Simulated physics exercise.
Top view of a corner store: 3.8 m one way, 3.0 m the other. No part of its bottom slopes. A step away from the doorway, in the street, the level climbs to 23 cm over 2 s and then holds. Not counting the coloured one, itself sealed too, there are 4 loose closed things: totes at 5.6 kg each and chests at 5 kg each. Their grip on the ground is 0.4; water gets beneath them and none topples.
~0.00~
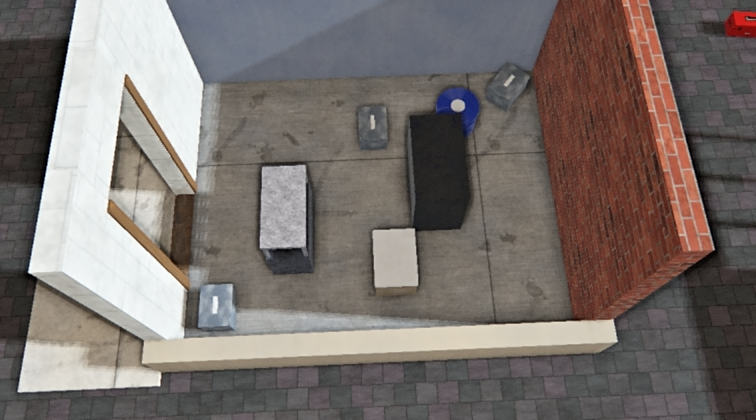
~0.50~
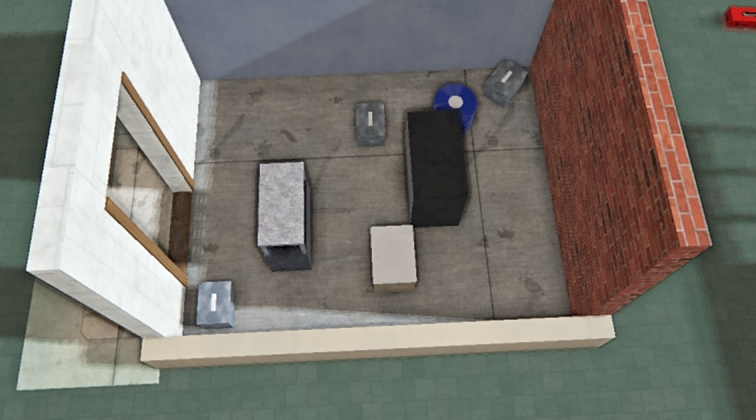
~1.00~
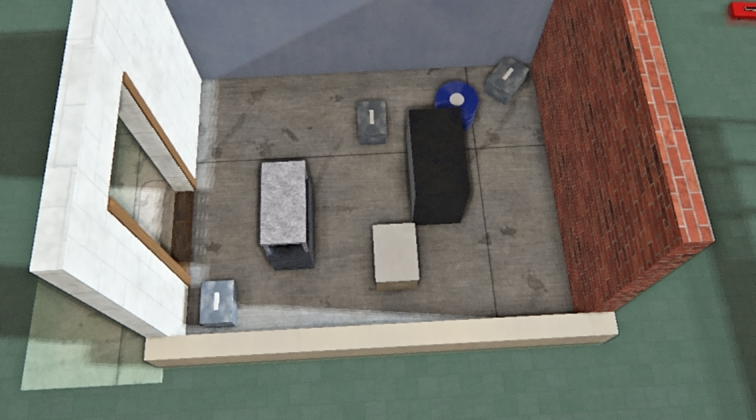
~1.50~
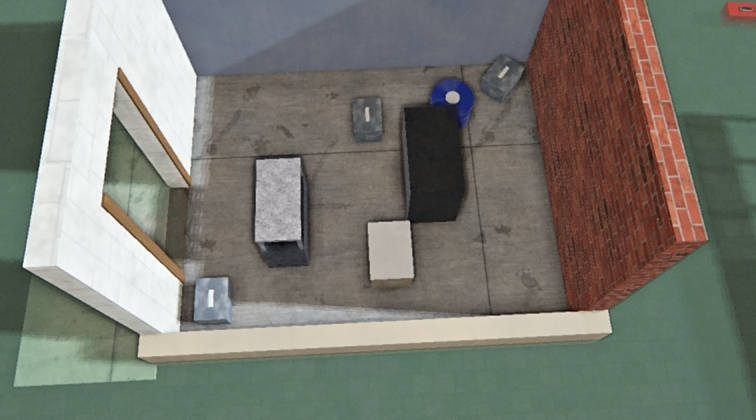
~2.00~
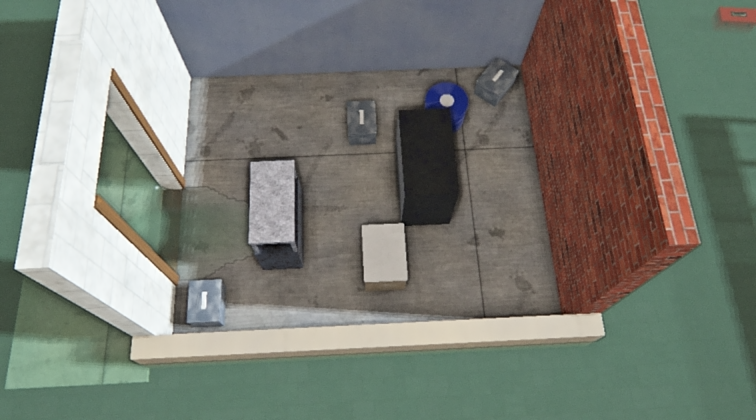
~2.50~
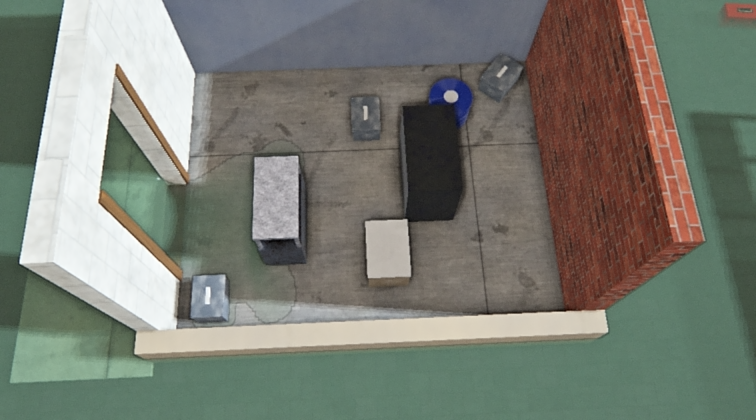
In a small corner store seen from above, greenish water covered the street outside, then crept through the doorway at left and spread over the floor, while the boxes and blue tub stayed put.
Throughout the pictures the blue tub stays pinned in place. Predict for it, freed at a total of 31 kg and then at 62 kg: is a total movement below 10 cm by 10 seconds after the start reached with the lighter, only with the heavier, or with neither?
With the lighter.
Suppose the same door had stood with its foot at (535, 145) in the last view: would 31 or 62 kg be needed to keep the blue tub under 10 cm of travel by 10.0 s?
Moved there, the heavy choice alone works.
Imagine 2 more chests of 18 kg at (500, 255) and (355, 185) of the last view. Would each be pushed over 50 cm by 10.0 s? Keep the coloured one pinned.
Result, in order - falls shy; falls shy.
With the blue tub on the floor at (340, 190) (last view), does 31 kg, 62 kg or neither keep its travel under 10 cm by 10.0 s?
Here the lighter suffices.
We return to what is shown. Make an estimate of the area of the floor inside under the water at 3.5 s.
Wet area: Approx. 5.0 m2.
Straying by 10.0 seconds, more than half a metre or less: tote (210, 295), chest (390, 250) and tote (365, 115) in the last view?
In that order: Below, beyond, beyond.
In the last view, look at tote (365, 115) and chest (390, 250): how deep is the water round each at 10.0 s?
I'd estimate 6 cm for the first and 14 cm for the second.
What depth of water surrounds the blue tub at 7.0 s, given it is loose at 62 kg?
Close to 9 cm deep.
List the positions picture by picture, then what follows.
The blue tub at (458, 106) rests on the ground; 0.0 m2 under water; 0 of 5 have shifted, in the first picture.
The blue tub at (456, 102) rests on the ground; water covers 0.0 m2; 0 of 5 have shifted, in the second picture.
The blue tub at (457, 100) rests on the ground; water covers 0.0 m2; 0 of 5 have shifted, in the third picture.
The blue tub at (453, 98), on the bottom; 0.0 m2 under water; 0 of 5 have shifted, in the fourth picture.
The blue tub at (447, 101) rests on the ground; water covers 0.6 m2; 0 of 5 have shifted, in the fifth picture.
The blue tub at (451, 97) rests on the ground; water covers 1.4 m2; 0 of 5 have shifted, in the sixth picture.
After 3.5 s the blue tub would be 0 cm from its start with 31 kg and 0 cm from its start with 62 kg; 0 cm of water round it then.
After 4.5 s the blue tub would be 0 cm from its start with 31 kg and 0 cm from its start with 62 kg; 2 cm of water round it then.
After 7.0 s the blue tub would be 0 cm from its start with 31 kg and 0 cm from its start with 62 kg; 9 cm of water round it then.
After 10.0 s the blue tub would be 0 cm from its start with 31 kg and 0 cm from its start with 62 kg; 13 cm of water round it then.
